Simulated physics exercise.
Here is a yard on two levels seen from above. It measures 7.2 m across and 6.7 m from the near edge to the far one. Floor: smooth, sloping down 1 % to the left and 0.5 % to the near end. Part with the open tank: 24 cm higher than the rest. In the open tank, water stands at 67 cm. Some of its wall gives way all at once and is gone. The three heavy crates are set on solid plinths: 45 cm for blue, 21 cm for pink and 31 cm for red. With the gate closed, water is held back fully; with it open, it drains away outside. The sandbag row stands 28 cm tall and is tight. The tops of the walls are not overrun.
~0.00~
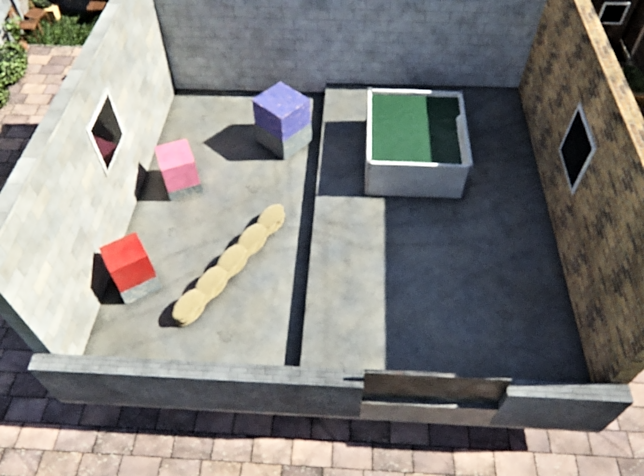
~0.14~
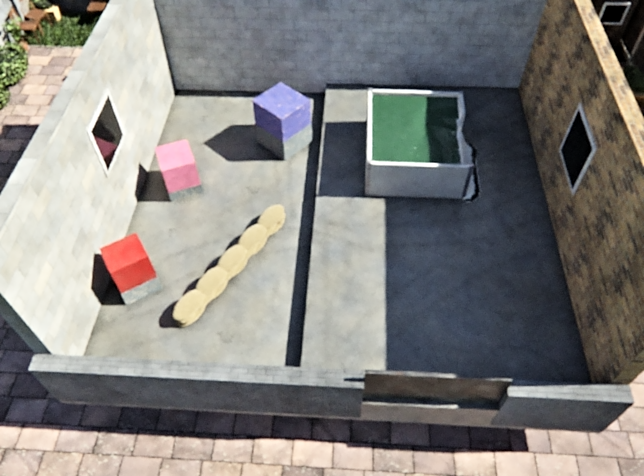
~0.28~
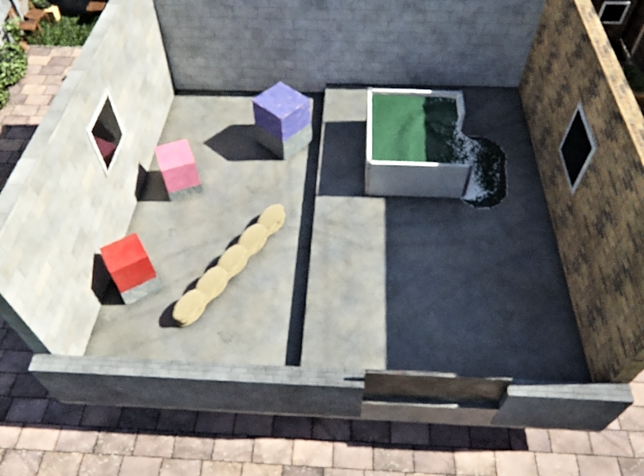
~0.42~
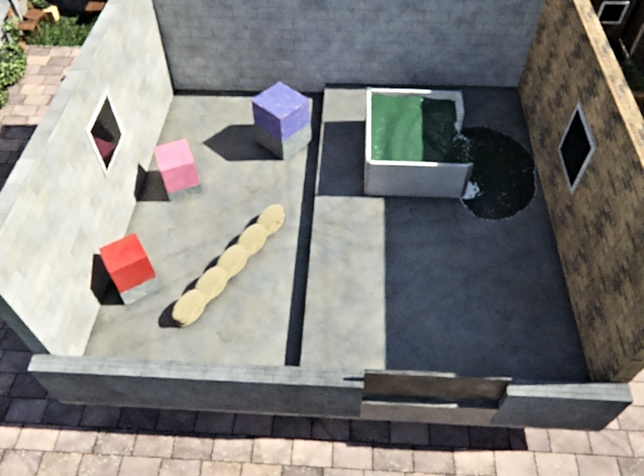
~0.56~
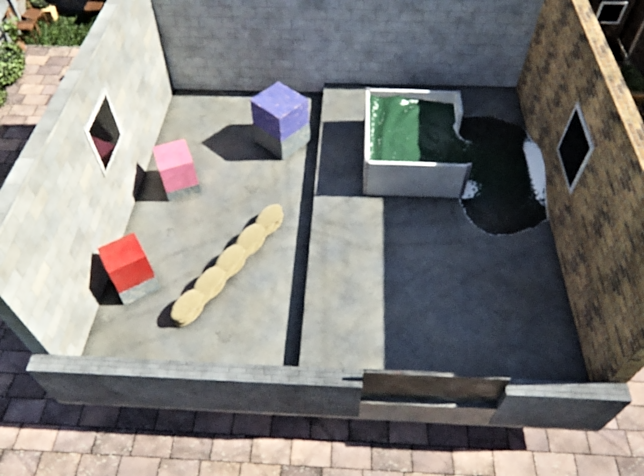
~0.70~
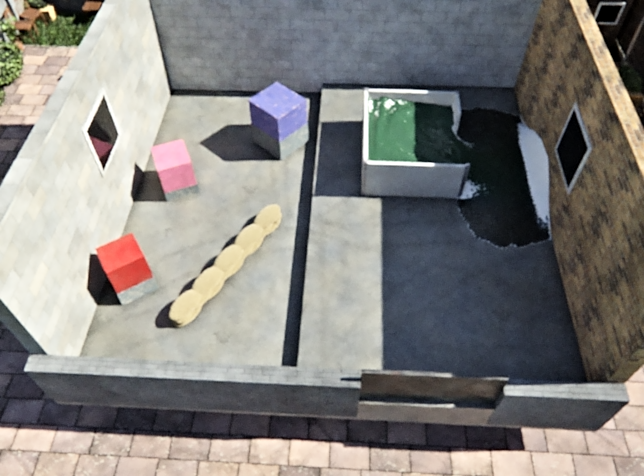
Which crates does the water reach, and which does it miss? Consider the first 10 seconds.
Result: Blue crate: High and dry, pink crate: High and dry, red crate: High and dry.
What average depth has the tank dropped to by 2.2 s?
The mean depth is some 27 cm.
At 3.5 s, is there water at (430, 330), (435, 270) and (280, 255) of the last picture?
Going through the three points: Awash, then awash, then not yet touched.
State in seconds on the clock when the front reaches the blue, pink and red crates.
Blue 3.4 s, pink 6.0 s, red 5.0 s.
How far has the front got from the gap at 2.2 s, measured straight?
4.4 m.
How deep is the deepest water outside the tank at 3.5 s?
Up to near 21 cm.
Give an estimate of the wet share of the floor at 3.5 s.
I'd guess around 40 %.
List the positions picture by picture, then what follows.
Still water, 67 cm deep, in the open tank at (417, 129), in the first frame.
The front is at (466, 145), 0.7 m from the gap at (460, 161); 0.3 m2 of floor is under water; 67 cm left at the back of the open tank, in the second frame.
The front is at (495, 147), 1.0 m from the gap at (459, 161); 1.1 m2 of floor is under water; 67 cm left at the back of the open tank, in the third frame.
Water pours out at (458, 162) and has run 1.4 m, to (525, 155); deepest outside 37 cm, 64 cm at the open tank's back, in the fourth frame.
The front is at (545, 214), 1.7 m from the gap at (457, 162); 3.3 m2 of floor is under water; 57 cm left at the back of the open tank, in the fifth frame.
The front is at (548, 234), 2.0 m from the gap at (455, 162); 3.6 m2 of floor is under water; 58 cm left at the back of the open tank, in the sixth frame.
After 1.4 s water covers 10 % of the floor and is deepest (44 cm) near (518, 181); blue plinth not reached, pink plinth not reached, red plinth not reached.
After 2.2 s water covers 25 % of the floor and is deepest (32 cm) near (579, 396); blue plinth not reached, pink plinth not reached, red plinth not reached.
After 3.5 s water covers 40 % of the floor and is deepest (21 cm) near (551, 394); blue plinth reached, pink plinth not reached, red plinth not reached.
After 6.0 s water covers 65 % of the floor and is deepest (19 cm) near (72, 379); blue plinth reached, pink plinth not reached, red plinth reached.
After 10.0 s water covers 85 % of the floor and is deepest (16 cm) near (110, 304); highest at the blue plinth 13 cm, highest at the pink plinth 11 cm, highest at the red plinth 16 cm.
